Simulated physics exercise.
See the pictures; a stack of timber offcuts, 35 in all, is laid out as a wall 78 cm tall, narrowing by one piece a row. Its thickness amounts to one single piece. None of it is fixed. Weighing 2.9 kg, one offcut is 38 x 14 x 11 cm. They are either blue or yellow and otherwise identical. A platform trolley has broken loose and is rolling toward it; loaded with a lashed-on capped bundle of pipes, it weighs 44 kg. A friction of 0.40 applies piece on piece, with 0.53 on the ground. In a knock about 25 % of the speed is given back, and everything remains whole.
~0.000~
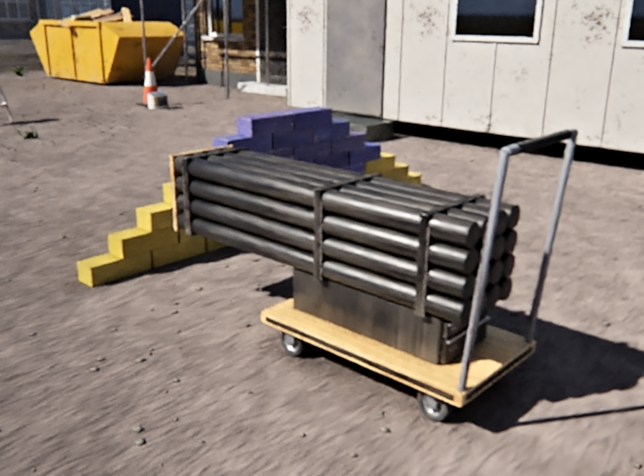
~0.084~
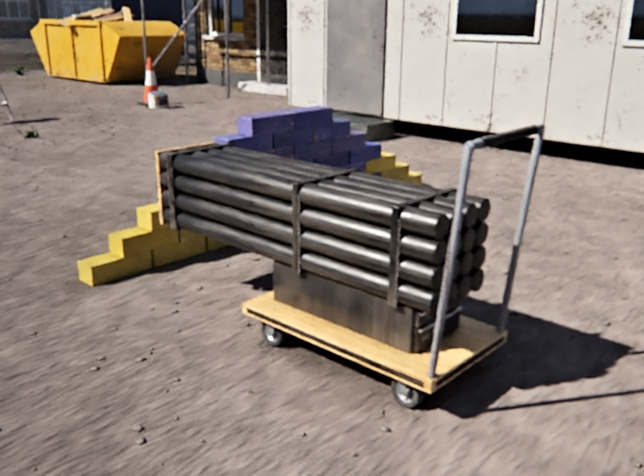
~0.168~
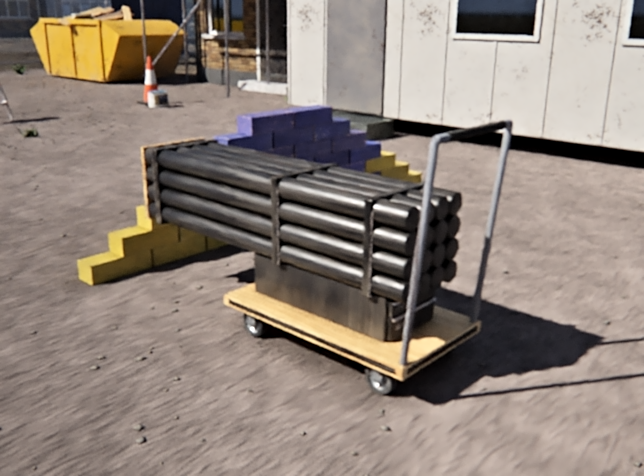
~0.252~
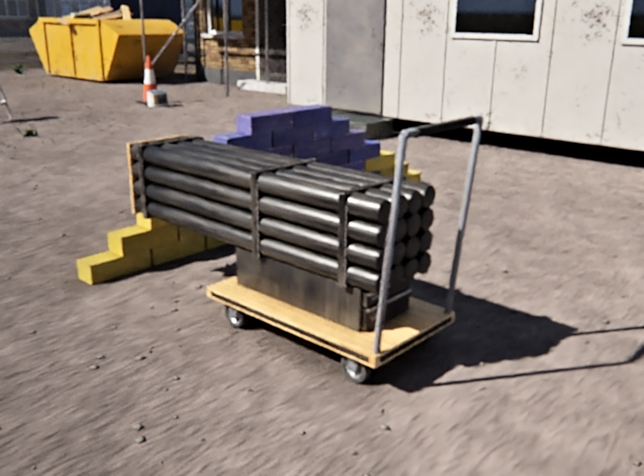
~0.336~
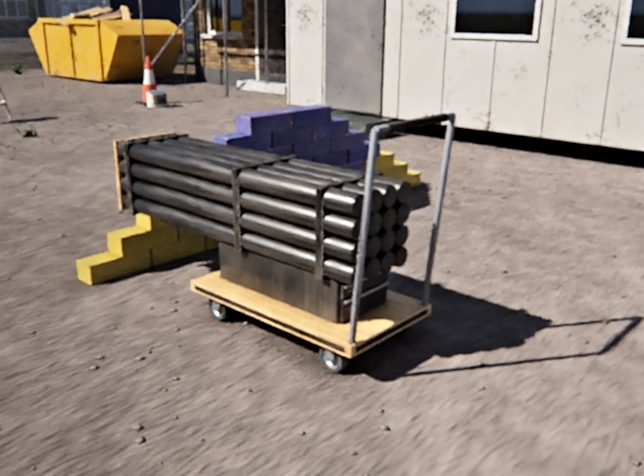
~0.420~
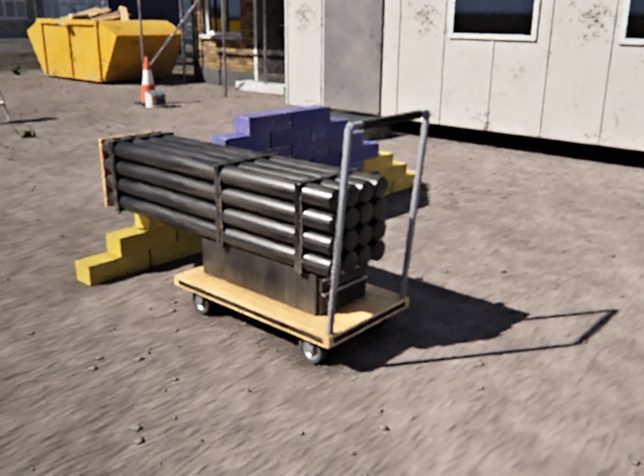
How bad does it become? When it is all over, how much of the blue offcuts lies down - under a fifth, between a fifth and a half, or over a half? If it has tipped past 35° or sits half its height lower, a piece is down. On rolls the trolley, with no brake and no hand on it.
Down at the end: Under a fifth.
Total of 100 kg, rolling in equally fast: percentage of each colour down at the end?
Share down - yellow: 10; blue: 0 (per cent).
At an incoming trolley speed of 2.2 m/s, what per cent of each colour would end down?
Result - yellow: 30%; blue: 10%.
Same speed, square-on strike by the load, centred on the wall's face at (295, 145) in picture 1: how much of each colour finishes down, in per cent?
For yellow it's 10 per cent, for blue 60 per cent.
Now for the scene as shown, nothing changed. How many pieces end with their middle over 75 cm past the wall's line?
Around 0 of them.
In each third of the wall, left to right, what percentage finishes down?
The left third ends at 10 per cent, the middle at 0 per cent and the right at 0 per cent.
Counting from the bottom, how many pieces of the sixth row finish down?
0 in total.
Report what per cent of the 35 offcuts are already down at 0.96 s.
0 per cent at that moment.
By 0.96 s, load 82 cm past the wall's line, still rolling; none of the 22 blue offcuts down (0 of 35 in all colours); top blue offcut unmoved; top yellow offcut moved 12 mm.
By 1.18 s, load 95 cm past the wall's line, still rolling; none of the 22 blue offcuts down (1 of 35 in all colours); top blue offcut unmoved; top yellow offcut moved 41 mm.
When it is over (2.0 s), load 99 cm past the wall's line, still rolling; none of the 22 blue offcuts down (1 of 35 in all colours); top blue offcut unmoved; top yellow offcut moved 48 mm. That is 0 per cent. In pixels of the last frame, middles, top blue offcut near (263, 122), top yellow offcut near (214, 164).
